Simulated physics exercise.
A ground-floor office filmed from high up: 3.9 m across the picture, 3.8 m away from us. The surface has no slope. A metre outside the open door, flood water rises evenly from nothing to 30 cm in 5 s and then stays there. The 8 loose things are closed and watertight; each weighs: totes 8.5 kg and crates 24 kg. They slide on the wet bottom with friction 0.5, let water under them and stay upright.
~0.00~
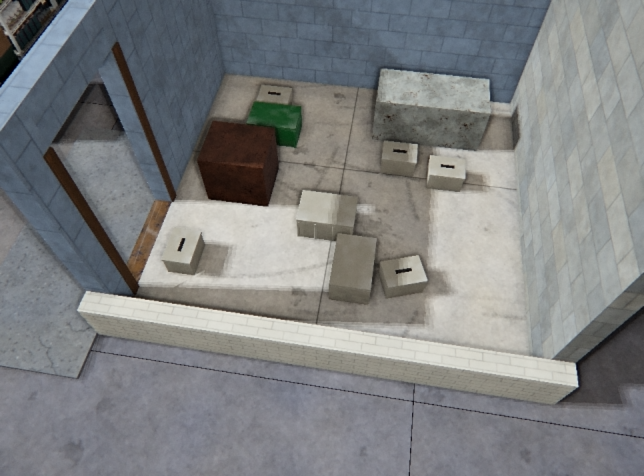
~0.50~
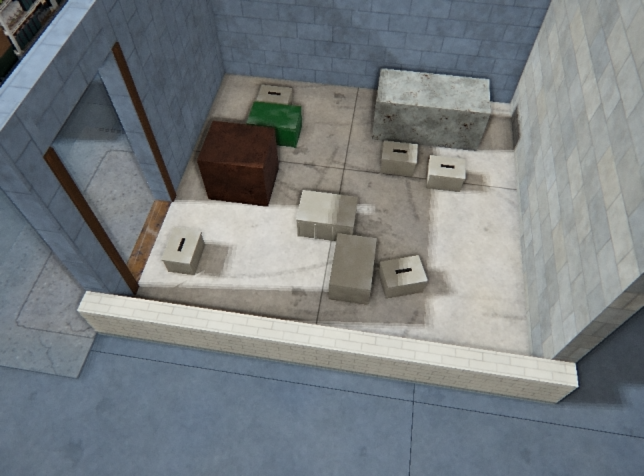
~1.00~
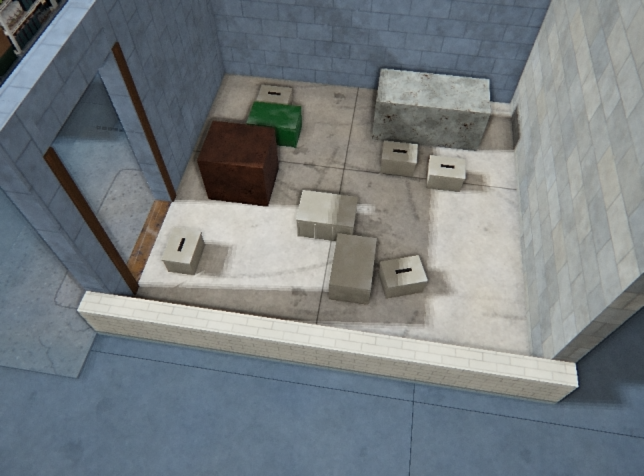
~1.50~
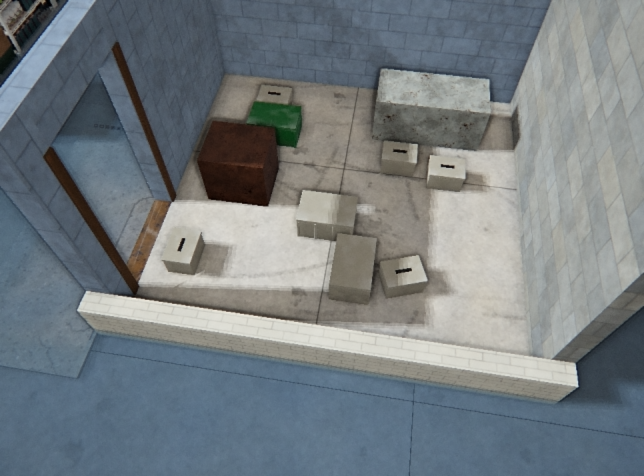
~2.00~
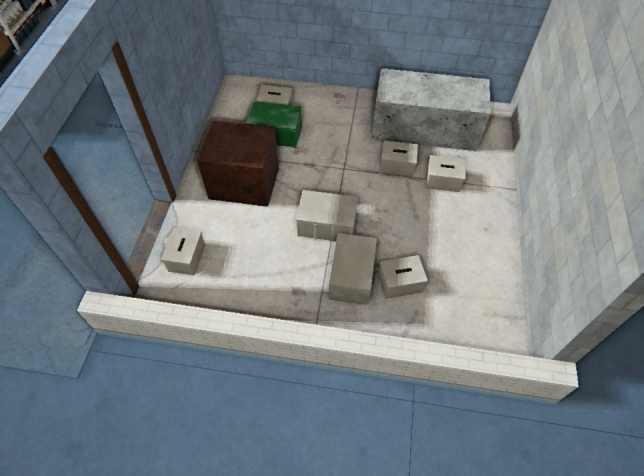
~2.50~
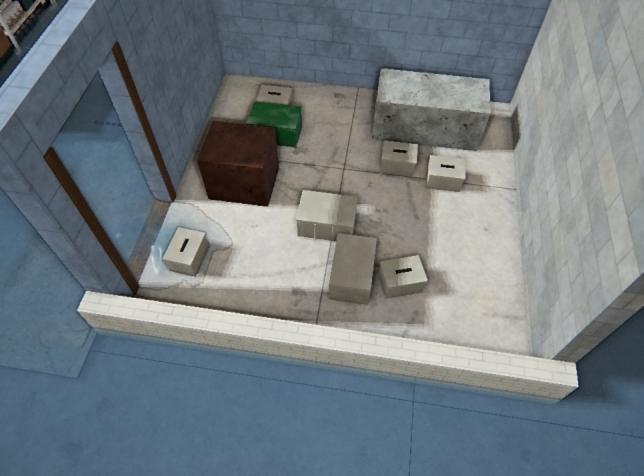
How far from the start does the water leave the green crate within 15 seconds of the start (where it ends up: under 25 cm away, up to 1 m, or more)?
The green crate is nudged along.
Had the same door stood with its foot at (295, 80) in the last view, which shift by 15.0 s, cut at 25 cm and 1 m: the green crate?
Then the green crate ends far away.
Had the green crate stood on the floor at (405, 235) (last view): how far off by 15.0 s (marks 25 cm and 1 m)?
It ends far away.
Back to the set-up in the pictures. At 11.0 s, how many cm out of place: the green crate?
Roughly 60 cm by then.
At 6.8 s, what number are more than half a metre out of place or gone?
I count 4.
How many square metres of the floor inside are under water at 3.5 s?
Roughly 2.5 m2.
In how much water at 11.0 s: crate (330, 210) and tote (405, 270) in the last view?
About 11 and 19 cm.
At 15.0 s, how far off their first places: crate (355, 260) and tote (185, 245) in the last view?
In turn: 120 cm, 400 cm.
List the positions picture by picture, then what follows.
The first picture shows the green crate at (274, 115) rests on the ground; water covers 0.0 m2; 0 of 8 have shifted.
The second picture shows the green crate at (274, 115), on the bottom; water covers 0.0 m2; 0 of 8 have shifted.
The third picture shows the green crate at (274, 115) rests on the ground; water covers 0.0 m2; 0 of 8 have shifted.
The fourth picture shows the green crate at (274, 115) rests on the ground; water covers 0.0 m2; 0 of 8 have shifted.
The fifth picture shows the green crate at (274, 115), on the bottom; water covers 0.1 m2; 0 of 8 have shifted.
The sixth picture shows the green crate at (274, 115), on the bottom; water covers 0.5 m2; 0 of 8 have shifted.
After 3.5 s the green crate is near (274, 115), 0.0 m from its start, aground; 0 afloat.
After 6.8 s the green crate is near (274, 115), 0.0 m from its start, aground; 2 afloat.
After 11.0 s the green crate is near (227, 125), 0.6 m from its start, afloat; 7 afloat.
After 15.0 s the green crate is near (217, 122), 0.7 m from its start, afloat; 8 afloat.
